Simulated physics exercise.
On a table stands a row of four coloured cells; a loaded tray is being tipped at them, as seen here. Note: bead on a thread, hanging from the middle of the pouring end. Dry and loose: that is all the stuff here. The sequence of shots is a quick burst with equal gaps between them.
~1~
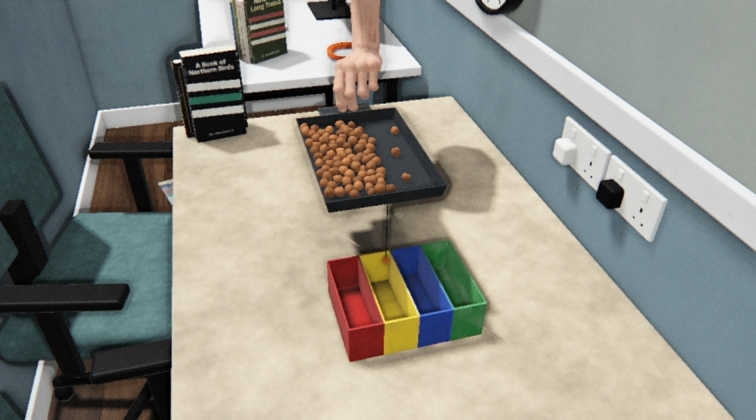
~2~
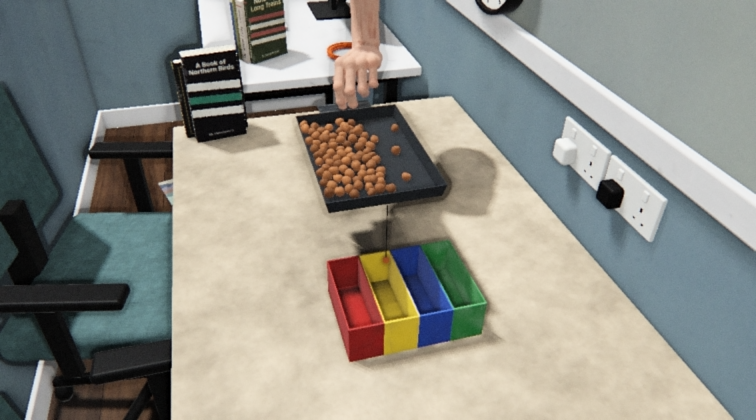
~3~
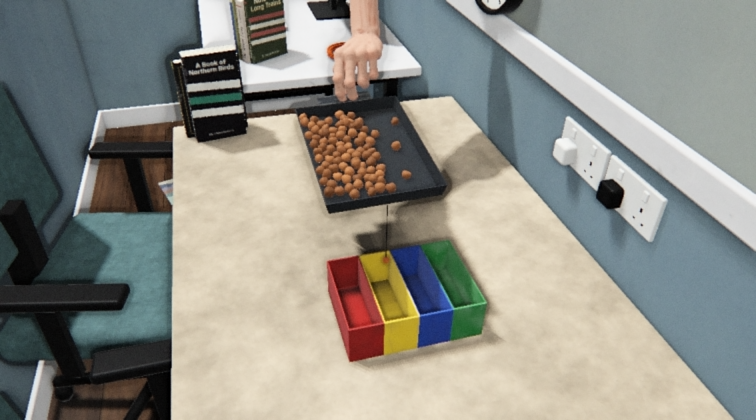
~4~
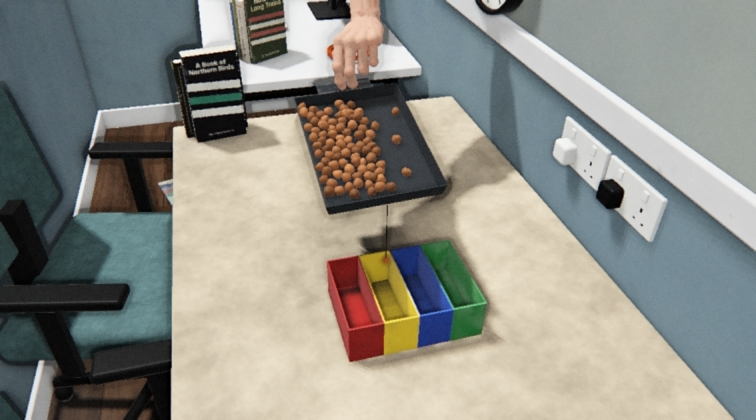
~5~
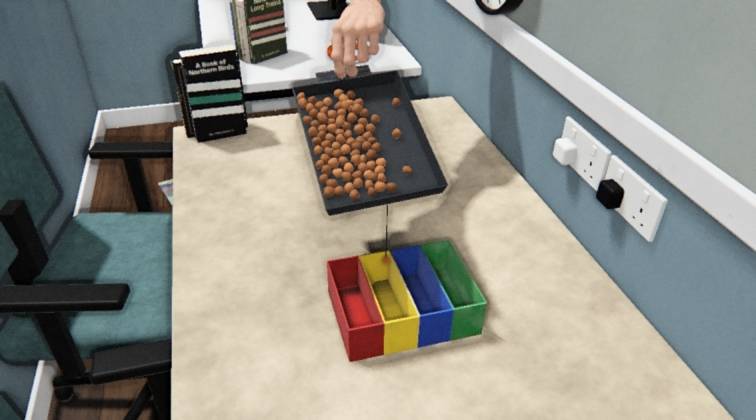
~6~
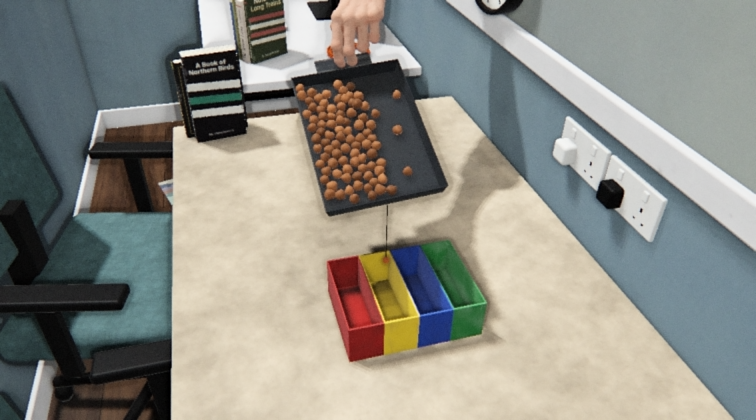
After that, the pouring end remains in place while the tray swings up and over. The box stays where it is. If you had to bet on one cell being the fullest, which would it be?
I would bet on the red cell.
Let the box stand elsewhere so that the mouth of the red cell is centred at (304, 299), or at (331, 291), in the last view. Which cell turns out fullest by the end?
The yellow one, then red.
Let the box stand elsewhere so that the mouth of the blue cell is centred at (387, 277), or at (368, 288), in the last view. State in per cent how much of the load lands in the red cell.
Around 20 and then 10 per cent.
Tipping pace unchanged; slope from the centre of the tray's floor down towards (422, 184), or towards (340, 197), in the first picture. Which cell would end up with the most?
Try 1 - the green one; try 2 - red.
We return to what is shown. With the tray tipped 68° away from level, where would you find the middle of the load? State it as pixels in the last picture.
Load centre: Approx. (352, 170).
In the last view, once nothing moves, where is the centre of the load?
Somewhere close to (363, 333) in the last picture.
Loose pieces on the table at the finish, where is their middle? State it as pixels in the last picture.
The middle lies near (320, 353).
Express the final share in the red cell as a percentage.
That share works out at some 30 %.
Shortly afterwards, tray tipped steeply; all but a few on the tray; only a few falling or outside the box.
Next, tray tipped past a quarter turn; the bulk on the tray; only a few in the blue cell; only a few in the yellow cell; a little falling or outside the box.
Some moments later, tray tipped past a quarter turn; near a third in the red cell; near a quarter in the yellow cell; a little in the blue cell; near a third falling or outside the box.
In the end, tray tipped past a quarter turn; near a third in the red cell; near a quarter in the yellow cell; a little in the blue cell; none at all in the green cell; near a third outside the box.
